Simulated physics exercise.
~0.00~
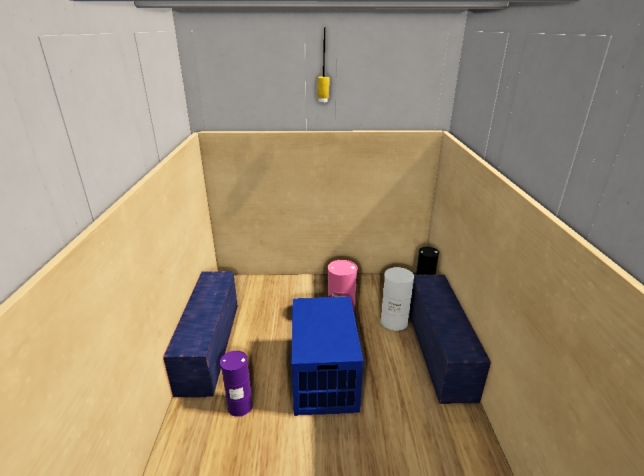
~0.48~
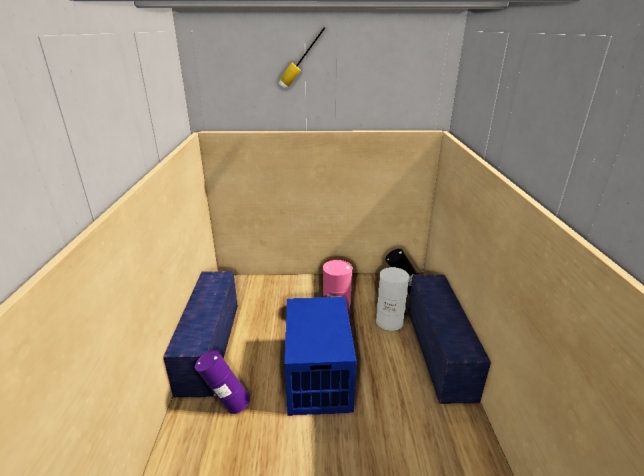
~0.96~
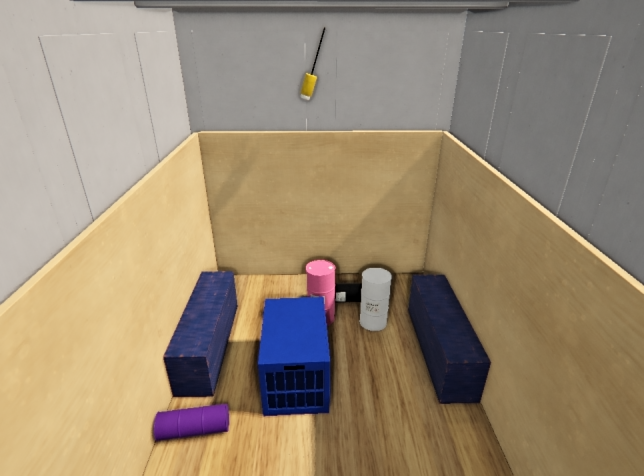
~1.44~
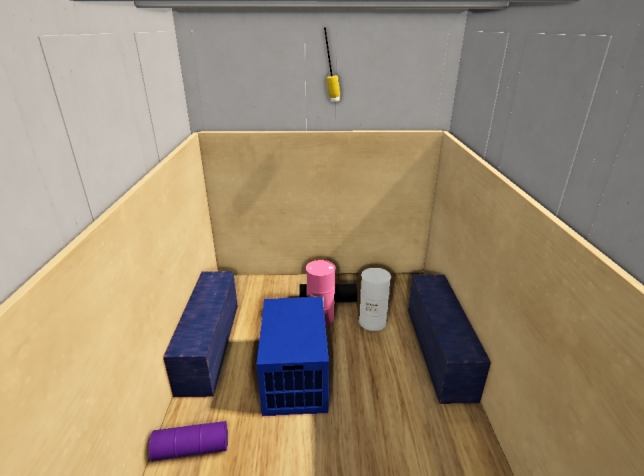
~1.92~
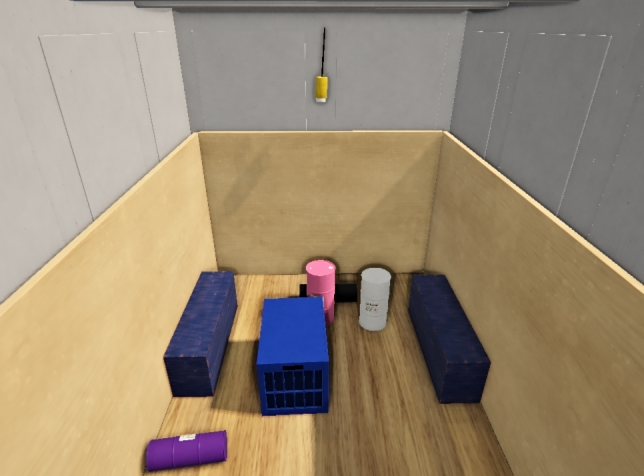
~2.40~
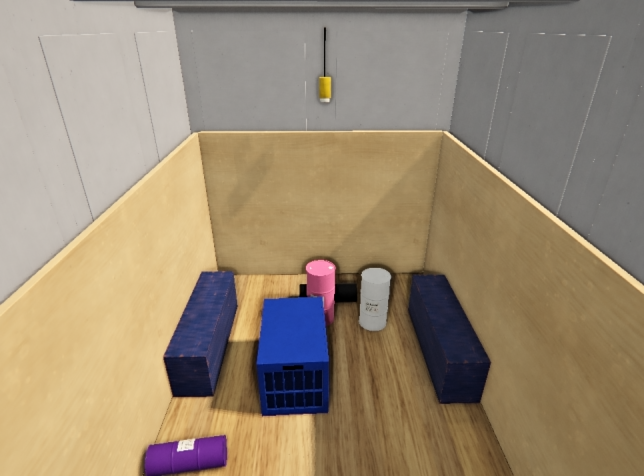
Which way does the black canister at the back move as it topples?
The black canister moves to the left, ending on its side behind the pink and white canisters.
The purple and black canisters tip over and end lying down as the blue chest slides left.
